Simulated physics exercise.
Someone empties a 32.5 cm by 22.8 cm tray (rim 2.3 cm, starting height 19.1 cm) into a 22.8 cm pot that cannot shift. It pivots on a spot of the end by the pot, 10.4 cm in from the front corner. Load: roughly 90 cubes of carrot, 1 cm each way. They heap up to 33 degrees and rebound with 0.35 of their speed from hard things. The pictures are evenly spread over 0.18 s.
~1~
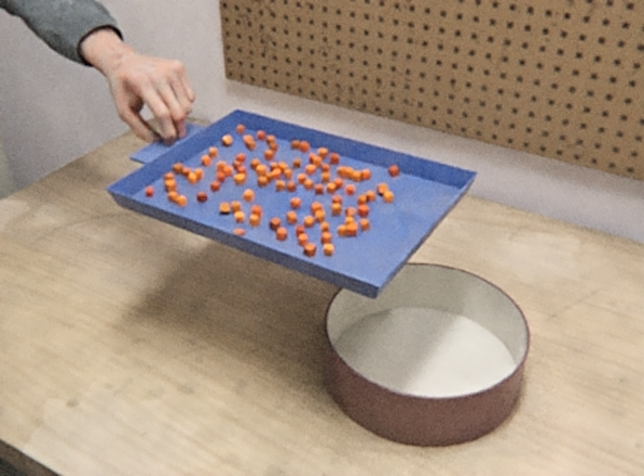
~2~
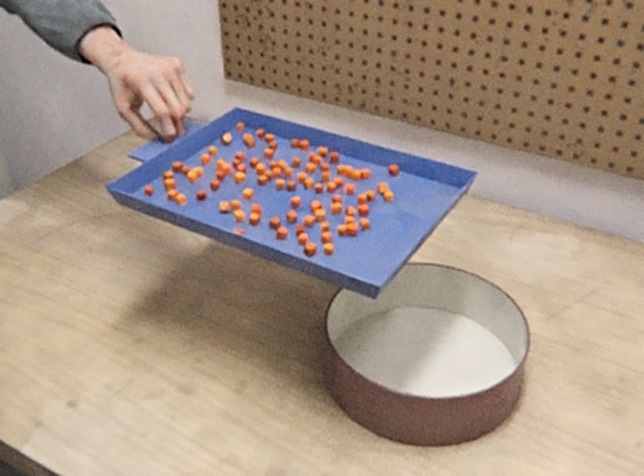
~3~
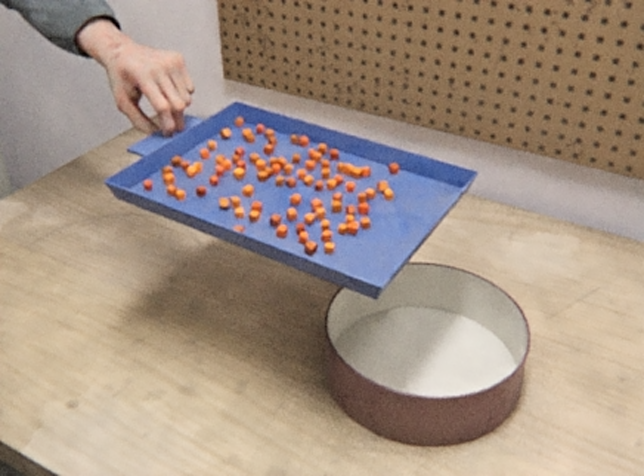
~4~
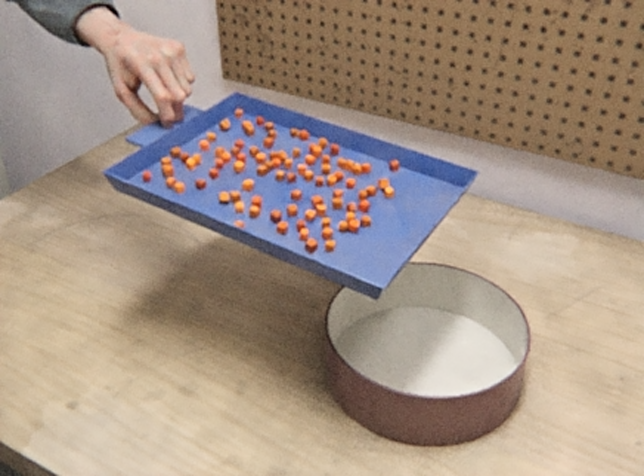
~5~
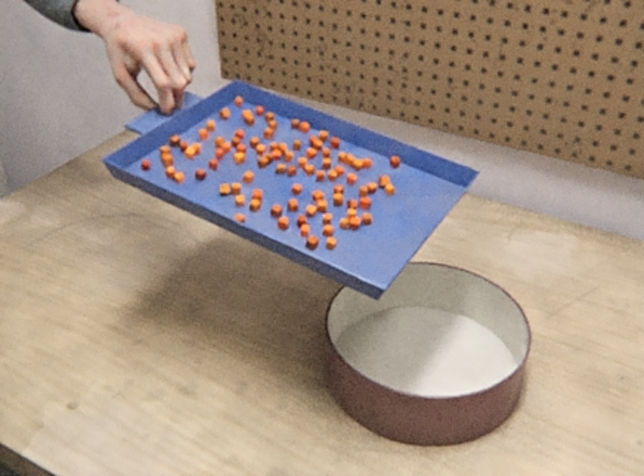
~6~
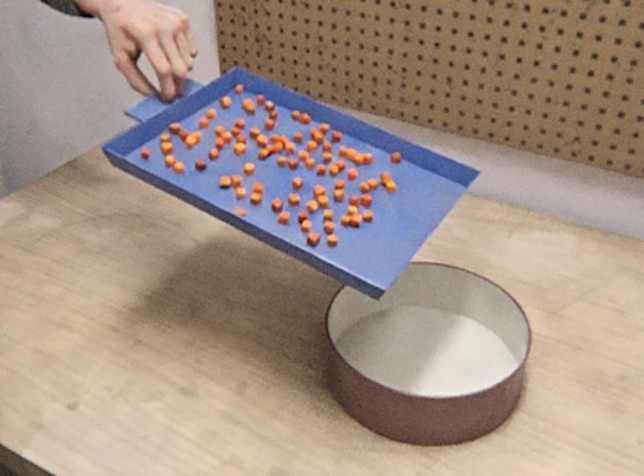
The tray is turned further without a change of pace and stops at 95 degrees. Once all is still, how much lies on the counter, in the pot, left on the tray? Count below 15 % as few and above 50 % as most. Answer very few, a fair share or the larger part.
On the counter: A fair share; in the pot: The larger part; left on the tray: Very few.
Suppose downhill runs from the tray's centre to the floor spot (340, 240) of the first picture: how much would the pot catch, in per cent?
Some 20 per cent.
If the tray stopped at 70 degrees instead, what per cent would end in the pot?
It would be near 30 per cent.
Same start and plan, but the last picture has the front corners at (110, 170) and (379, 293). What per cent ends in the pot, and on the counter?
Pot 35, counter 60.
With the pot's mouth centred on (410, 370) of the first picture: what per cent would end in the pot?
Some 65 per cent.
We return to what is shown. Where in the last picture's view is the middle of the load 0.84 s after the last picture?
Near (464, 314).
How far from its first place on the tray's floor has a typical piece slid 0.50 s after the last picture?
About 7 cm.
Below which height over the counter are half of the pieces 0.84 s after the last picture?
Roughly 12 cm.
Then, 0.50 s after the last picture, tilt 50 degrees; the tray holds 100 %, the pot 0 %.
Then, 0.84 s after the last picture, tilt 78 degrees; the tray holds 40 %, the pot 20 %.
Then, 1.26 s after the last picture, tilt 95 degrees; the tray holds 25 %, the pot 40 %.
In the end, counter 35 %, pot 65 %, tray 0 %.
